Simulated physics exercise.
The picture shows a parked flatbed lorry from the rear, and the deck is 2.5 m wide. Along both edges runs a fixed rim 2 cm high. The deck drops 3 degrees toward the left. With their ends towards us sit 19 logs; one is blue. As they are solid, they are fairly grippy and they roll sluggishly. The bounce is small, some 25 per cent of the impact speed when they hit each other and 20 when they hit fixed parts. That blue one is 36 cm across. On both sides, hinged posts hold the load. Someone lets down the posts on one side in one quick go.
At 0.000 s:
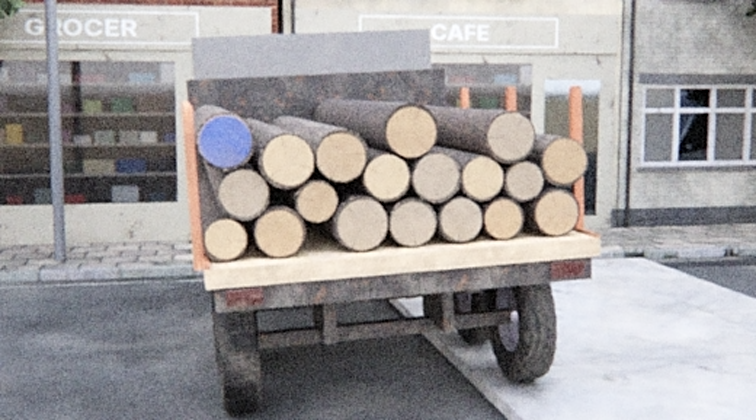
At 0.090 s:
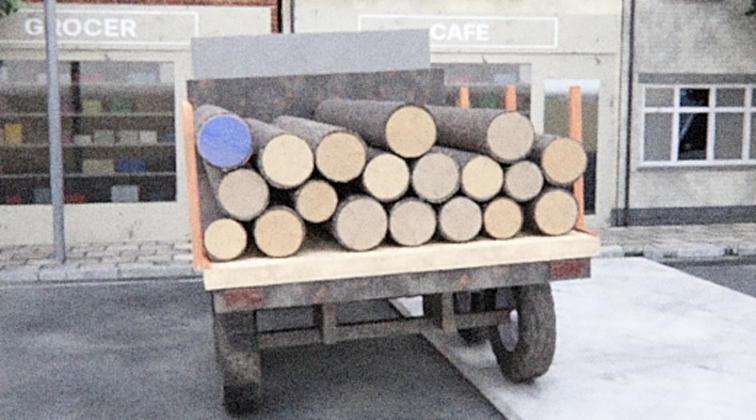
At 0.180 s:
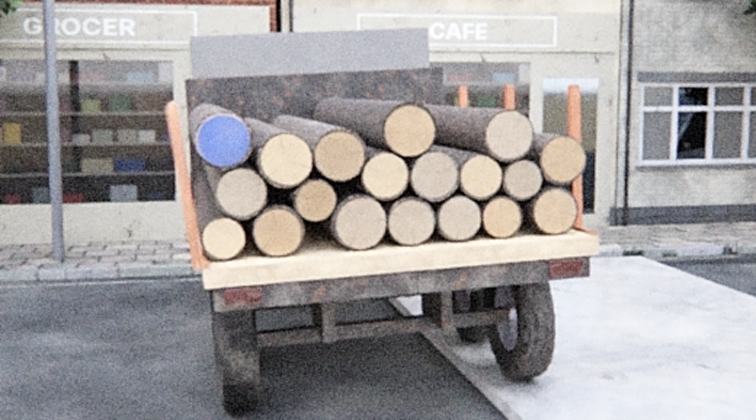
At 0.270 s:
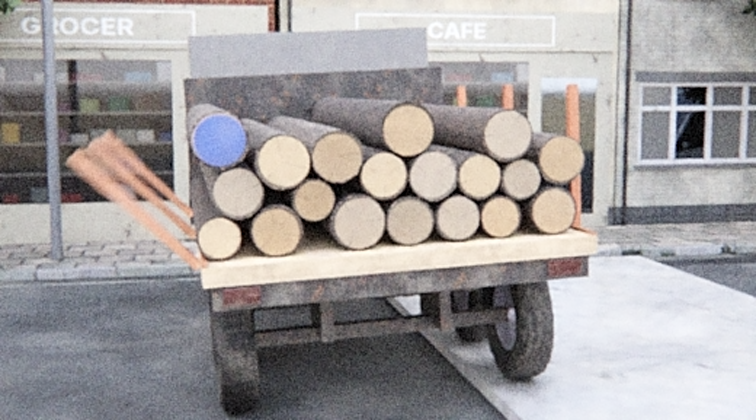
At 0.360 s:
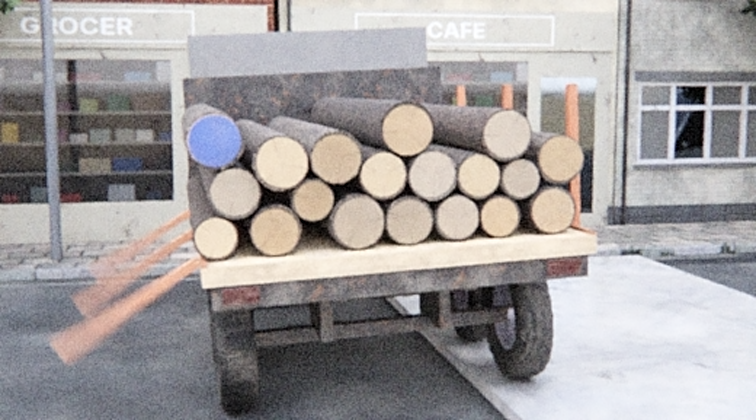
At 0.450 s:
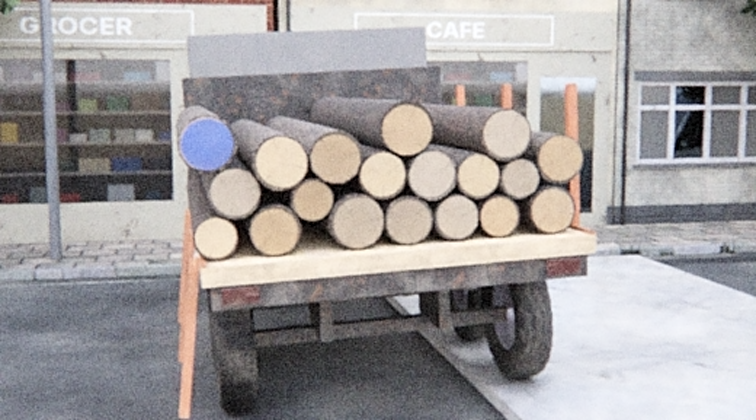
The orange posts on the left side of a flatbed lorry, parked on a street and seen from behind before a grocer and a cafe, lean outward, swing down quickly and hang below the deck. Stacked logs with pale ends and one blue end at the upper left lie on the pale deck, with orange posts upright at right. The blue-ended log shifts slightly left and down, while the camera stays still.
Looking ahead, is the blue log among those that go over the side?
Blue: Comes off.
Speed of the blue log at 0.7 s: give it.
The speed is close to 2.0 m/s.
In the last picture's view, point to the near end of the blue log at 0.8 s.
Position: About (164, 223).
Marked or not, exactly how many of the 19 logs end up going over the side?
Exactly 1.
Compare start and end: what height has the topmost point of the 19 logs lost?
The top drops by around 0 cm.
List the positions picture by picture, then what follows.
Blue (226, 142); both sides upright; the deck slopes 3° down to the left; 7 of the 19 make up the bottom layer, in the first frame.
Blue (225, 141); both sides upright, in the second frame.
Blue (224, 141); left posts out by 5°, tip at (172, 112), in the third frame.
Blue (220, 141); left posts out by 45°, tip at (78, 159), in the fourth frame.
Blue (215, 141); left posts out by 120°, tip at (64, 350), in the fifth frame.
Blue (207, 144); left posts out by 170°, tip at (184, 411), in the sixth frame.
Then, 0.7 s in, blue is dropping off the left side; 1 of 19 is off.
Then, 0.8 s in, blue is dropping off the left side; 1 of 19 is off.
Then, 1.0 s in, blue is dropping off the left side; 1 of 19 is off.
In the end (2.0 s), blue is on the ground to the left; 1 of 19 is off.
